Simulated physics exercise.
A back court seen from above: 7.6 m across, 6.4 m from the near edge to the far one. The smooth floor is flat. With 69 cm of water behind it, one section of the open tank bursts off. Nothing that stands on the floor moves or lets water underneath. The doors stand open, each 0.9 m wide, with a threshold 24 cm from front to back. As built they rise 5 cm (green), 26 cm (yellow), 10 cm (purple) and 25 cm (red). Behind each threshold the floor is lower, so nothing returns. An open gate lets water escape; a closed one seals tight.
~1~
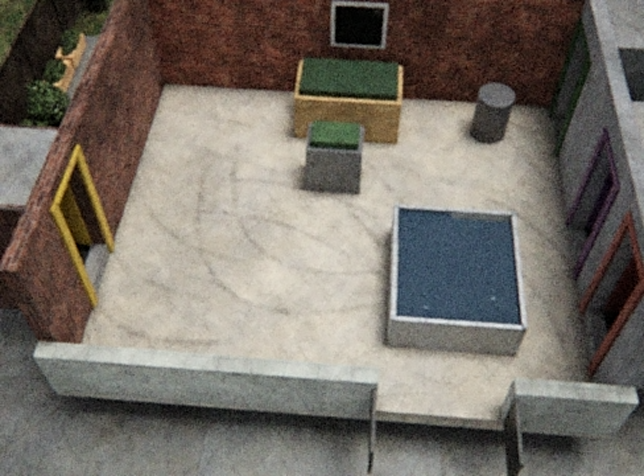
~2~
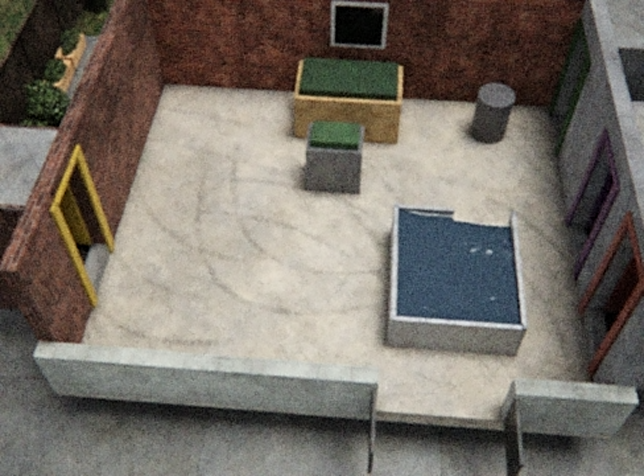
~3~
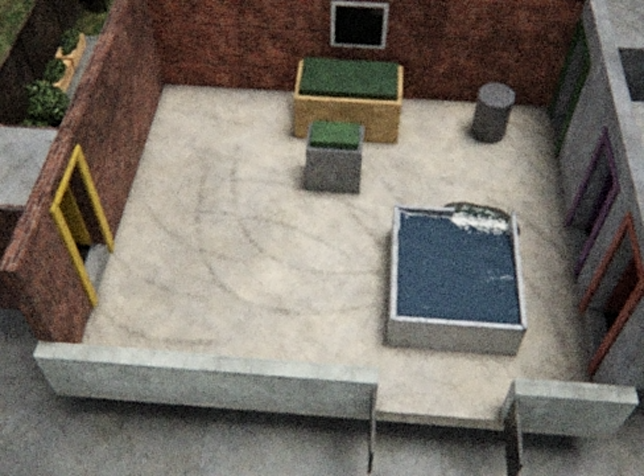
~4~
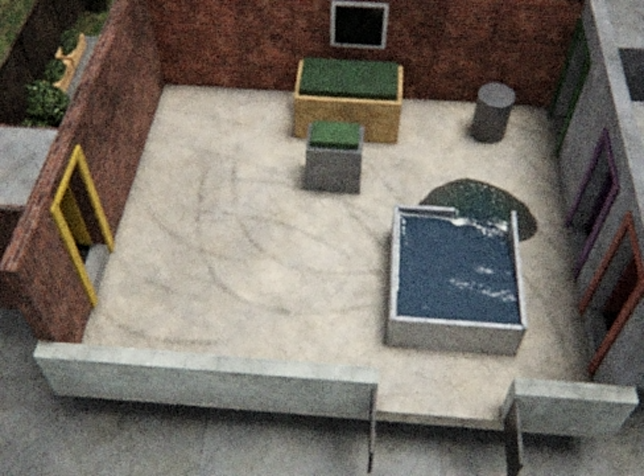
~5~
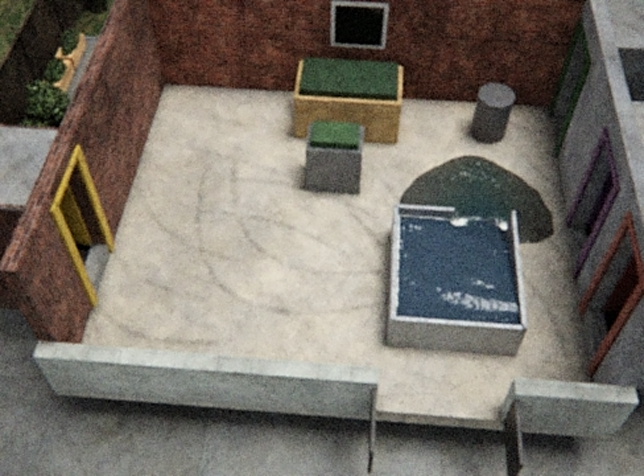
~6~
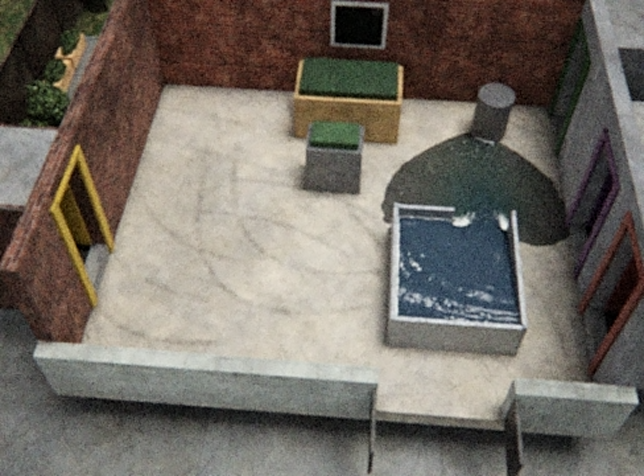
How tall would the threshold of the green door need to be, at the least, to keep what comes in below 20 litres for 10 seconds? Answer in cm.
Some 24 cm above the ground.
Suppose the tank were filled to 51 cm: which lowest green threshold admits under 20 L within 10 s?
Some 16 cm.
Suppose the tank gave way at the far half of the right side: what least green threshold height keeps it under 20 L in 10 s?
Some 10.5 cm.
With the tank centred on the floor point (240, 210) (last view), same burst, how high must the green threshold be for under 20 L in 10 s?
Some 8.0 cm.
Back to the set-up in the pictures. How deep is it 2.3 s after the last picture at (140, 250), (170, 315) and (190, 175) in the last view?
Roughly 0, 0 and 0 cm, in turn.
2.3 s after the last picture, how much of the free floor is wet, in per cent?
About 30 per cent.
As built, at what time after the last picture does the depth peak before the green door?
Around 1.8 s.
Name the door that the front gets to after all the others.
It is the yellow one.
Then, 0.7 s after the last picture water covers 20 % of the floor, deepest (38 cm) near (483, 236); 13 cm at the green door, 0 litres in over its 5 cm threshold.
Then, 2.3 s after the last picture water covers 30 % of the floor, deepest (32 cm) near (549, 110); 20 cm at the green door, 100 litres in over its 5 cm threshold.
Then, 9.3 s after the last picture water covers 90 % of the floor, deepest (12 cm) near (552, 129); 11 cm at the green door, 408 litres in over its 5 cm threshold.
At the green door as built, the water peaked near 21 cm, 1.7 s after the last picture.
Run again over the same 10 s with other heights there, 42 litres in over 19.5 cm, 11 litres over 26.5 cm. The limit of 20 litres is kept from about 24 cm up.
